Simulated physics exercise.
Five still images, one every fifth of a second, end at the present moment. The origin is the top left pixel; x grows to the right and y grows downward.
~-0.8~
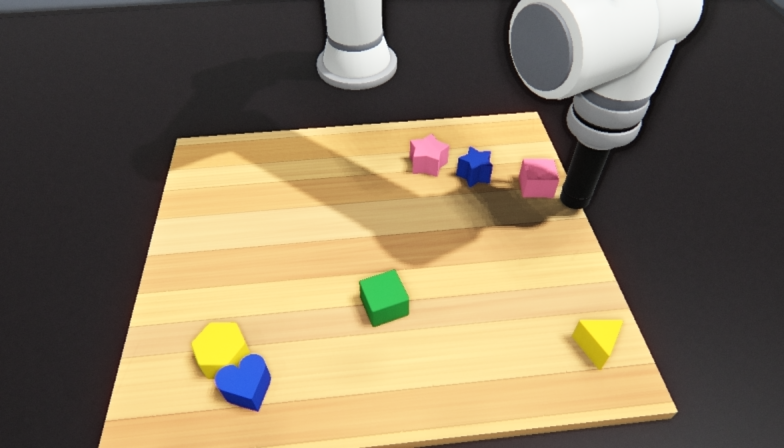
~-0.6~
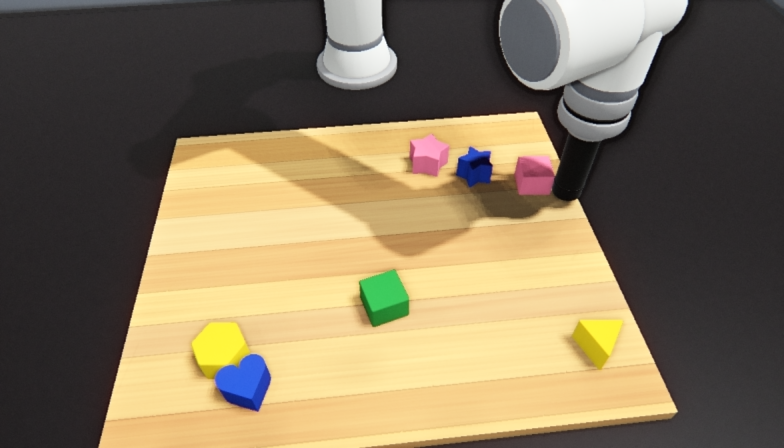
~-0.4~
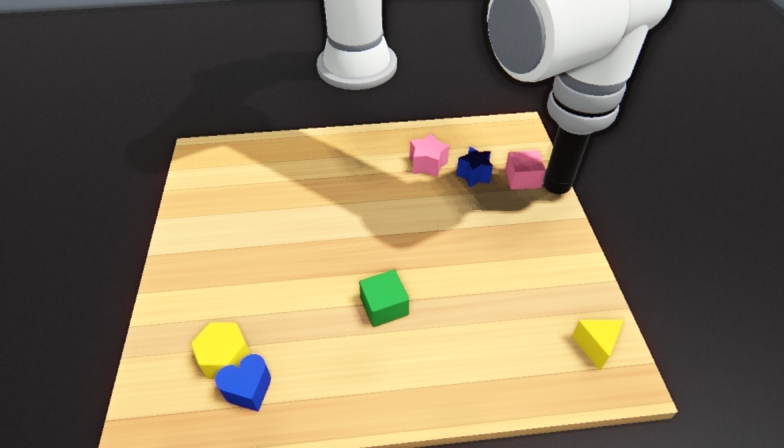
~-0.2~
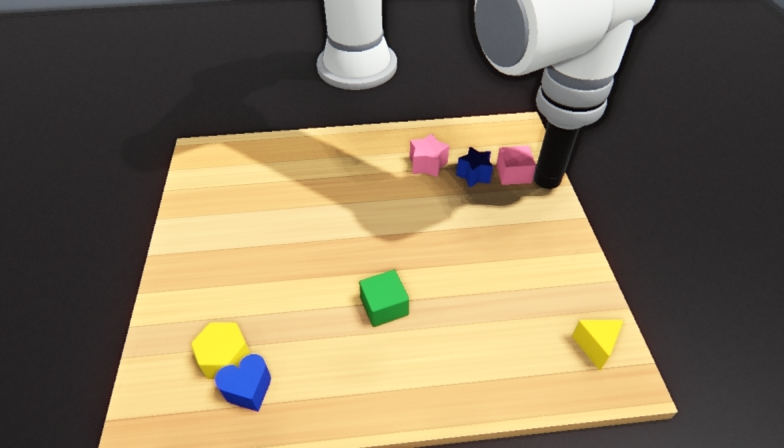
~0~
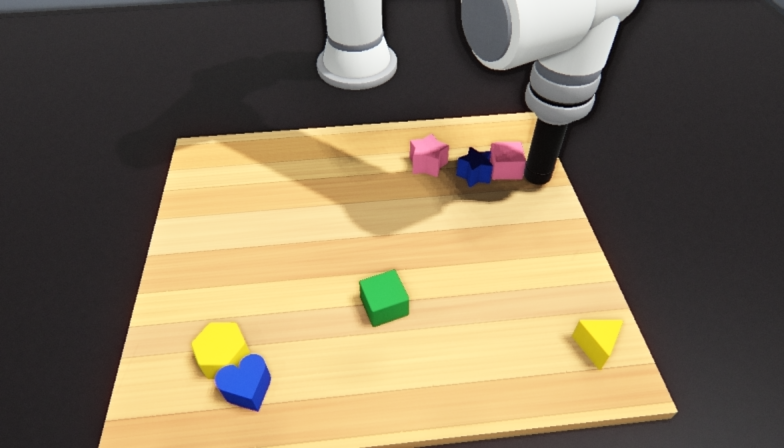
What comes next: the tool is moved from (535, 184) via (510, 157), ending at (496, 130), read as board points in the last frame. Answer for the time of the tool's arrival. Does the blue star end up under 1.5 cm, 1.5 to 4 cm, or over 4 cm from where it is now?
It ends within 1.5 cm of its spot.
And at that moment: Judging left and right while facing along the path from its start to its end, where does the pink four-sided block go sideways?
Measured against the direction from start to end, the pink four-sided block shifts toward the left-hand side.
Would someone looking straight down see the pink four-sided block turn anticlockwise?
Yes, that is how it ends up.
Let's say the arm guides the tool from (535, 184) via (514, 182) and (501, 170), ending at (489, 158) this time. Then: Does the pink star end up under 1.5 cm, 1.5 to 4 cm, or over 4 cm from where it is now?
It ends under 1.5 cm away.
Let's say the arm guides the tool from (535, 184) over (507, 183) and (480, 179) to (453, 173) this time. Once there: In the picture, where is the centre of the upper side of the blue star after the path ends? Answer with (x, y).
About (429, 151).
On the path given first. One third of the way, tool at (518, 157); blue star at (471, 155), turned 40° anticlockwise; pink four-sided block at (487, 138), turned 25° anticlockwise.
Two thirds of the way, tool at (505, 140); blue star at (470, 155), turned 45° anticlockwise; pink four-sided block at (477, 132), turned 70° anticlockwise.
At the end, tool at (498, 123); blue star at (470, 155), turned 45° anticlockwise; pink four-sided block at (476, 131), turned 80° anticlockwise.
